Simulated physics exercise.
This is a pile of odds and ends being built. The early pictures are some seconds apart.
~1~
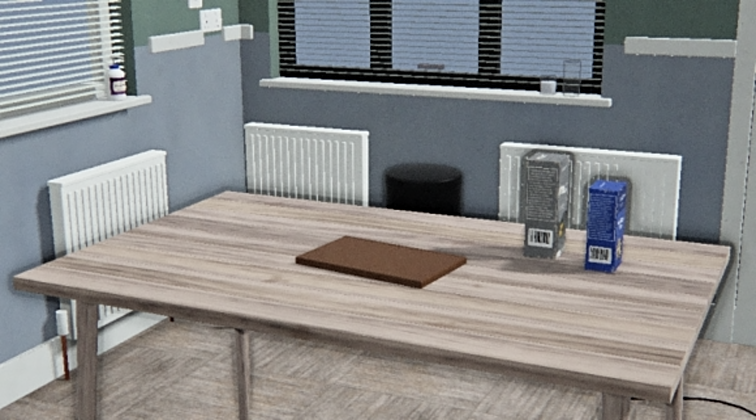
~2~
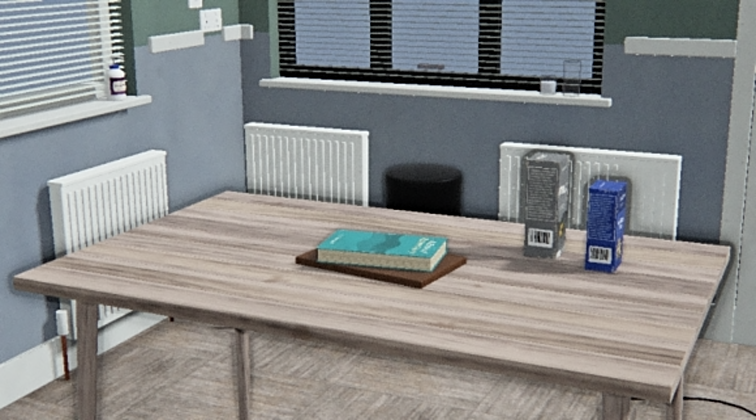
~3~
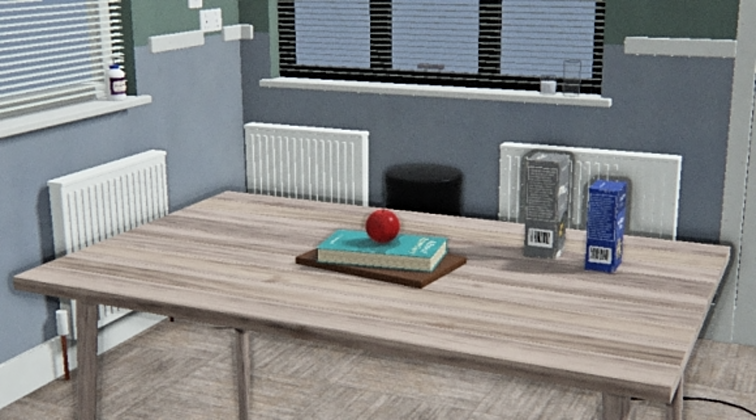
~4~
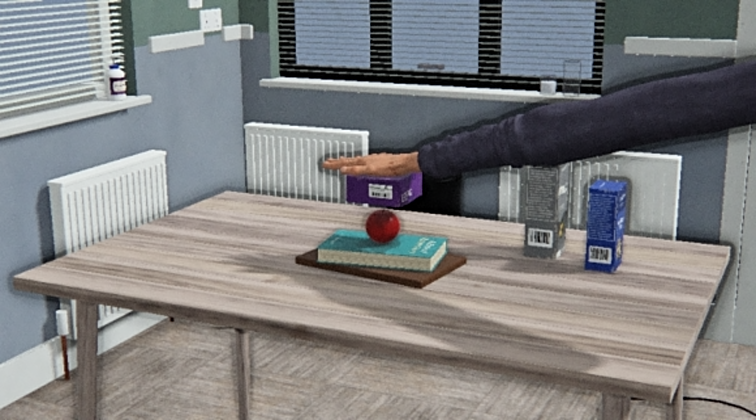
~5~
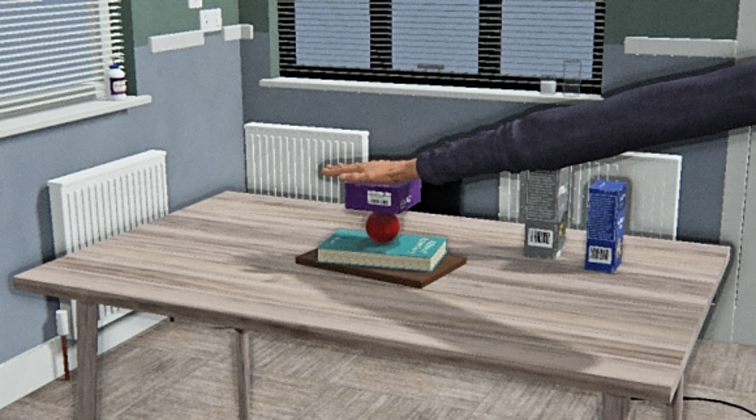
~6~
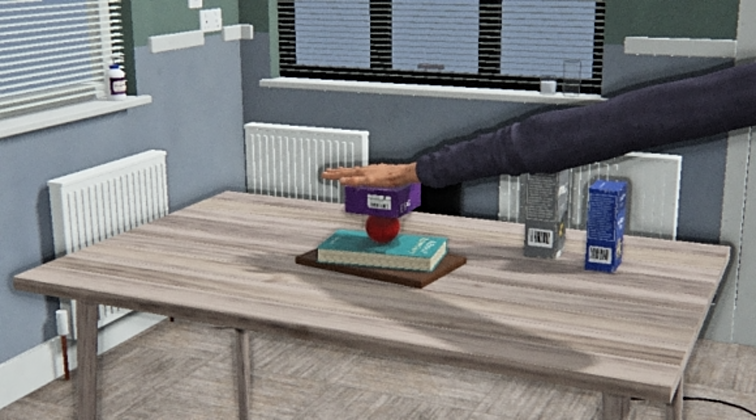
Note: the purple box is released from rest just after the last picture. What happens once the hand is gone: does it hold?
The pile is unstable.
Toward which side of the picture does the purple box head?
It shifts to the viewer's right.
Then, 0.70 s past the last view, purple box rocked 47° from its first pose near (407, 212).
Then, 0.90 s past the last view, purple box now fallen.
Then, 1.20 s past the last view, things are still on the move.
Then, 1.60 s past the last view, nothing new.
Finally, fallen, purple box; the other 5 still in place. Final places as the last picture's camera would see them, purple box near (491, 265). The pile gives way.
